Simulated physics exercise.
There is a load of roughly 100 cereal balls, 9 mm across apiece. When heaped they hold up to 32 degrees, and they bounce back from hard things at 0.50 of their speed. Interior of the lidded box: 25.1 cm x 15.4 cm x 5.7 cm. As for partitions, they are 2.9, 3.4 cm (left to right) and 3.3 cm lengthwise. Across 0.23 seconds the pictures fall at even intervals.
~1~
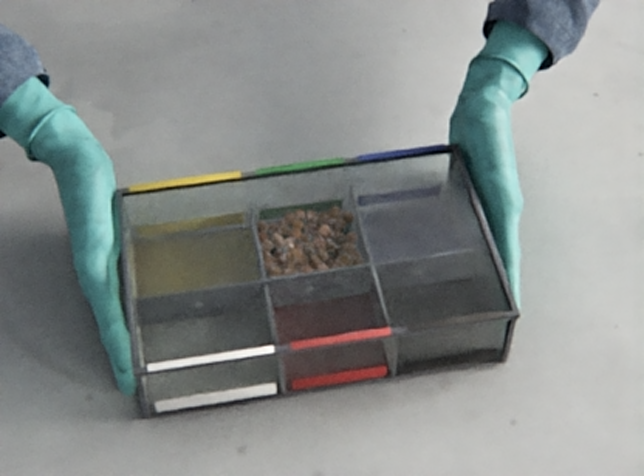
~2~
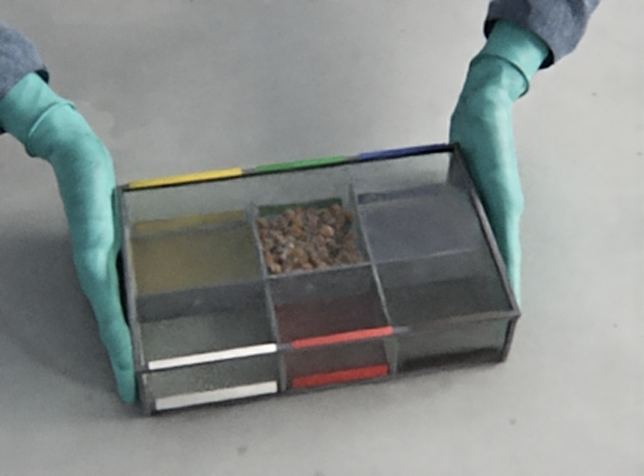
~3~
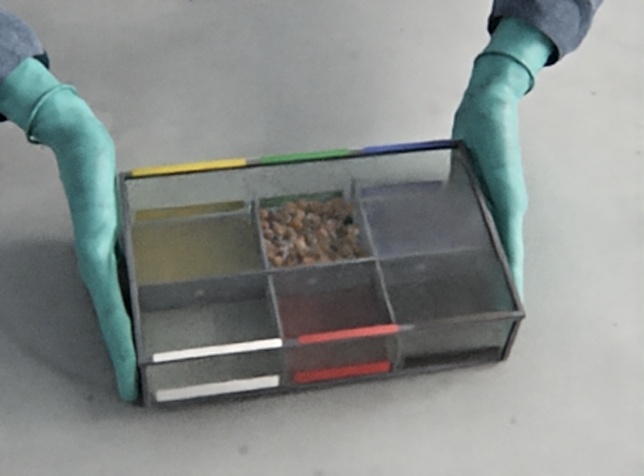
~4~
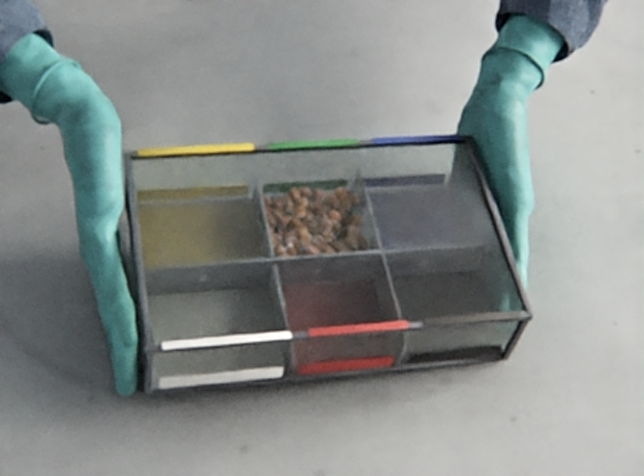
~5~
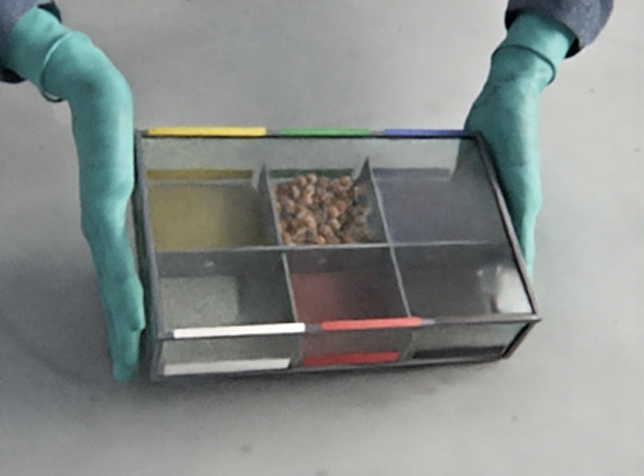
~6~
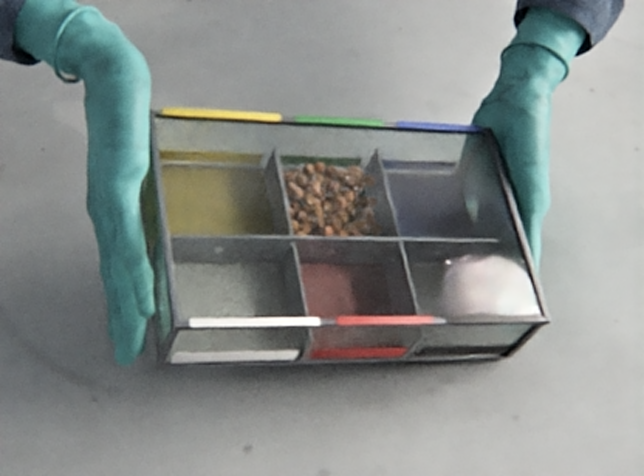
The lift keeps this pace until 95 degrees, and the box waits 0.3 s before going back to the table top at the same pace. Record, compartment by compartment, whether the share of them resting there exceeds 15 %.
Result: Red: Does not qualify; blue: Does not qualify; green: Qualifies; yellow: Does not qualify; white: Does not qualify; black: Qualifies.
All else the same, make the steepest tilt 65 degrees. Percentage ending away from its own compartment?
Some 5 per cent.
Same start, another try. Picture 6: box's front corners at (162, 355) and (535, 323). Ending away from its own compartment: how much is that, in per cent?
Around 70 per cent, it would seem.
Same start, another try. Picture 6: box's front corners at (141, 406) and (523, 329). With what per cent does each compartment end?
By the end red holds 25%, blue holds 0%, green holds 30%, yellow holds 0%, white holds 45% and black holds 0%.
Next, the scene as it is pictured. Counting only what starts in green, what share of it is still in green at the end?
Around 30 percent stays put.
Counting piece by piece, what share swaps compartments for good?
Around 70 in a hundred.
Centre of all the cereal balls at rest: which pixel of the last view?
Est. centre at rest: (453, 313) px.
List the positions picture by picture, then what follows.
Box tilt 0 degrees, front corners at (139, 370) and (513, 313); green 100 %, in the first frame.
Box tilt 1 degrees, front corners at (140, 367) and (514, 312), in the second frame.
Box tilt 4 degrees, front corners at (144, 359) and (519, 313), lowest corner right front, in the third frame.
Box tilt 9 degrees, front corners at (152, 347) and (526, 314), lowest corner right front, in the fourth frame.
Box tilt 14 degrees, front corners at (164, 334) and (534, 315), lowest corner right front, in the fifth frame.
Box tilt 19 degrees, front corners at (179, 323) and (543, 318), lowest corner right front; green 100 %, in the sixth frame.
Then, 0.92 s after the last picture, tilt 95 degrees; blue 10 %, green 45 %, black 40 %.
Then, 1.53 s after the last picture, tilt 50 degrees; green 30 %, black 70 %.
Then, 2.19 s after the last picture, tilt 0 degrees; green 30 %, black 70 %.
In the end, red 0 %, blue 0 %, green 30 %, yellow 0 %, white 0 %, black 70 %.
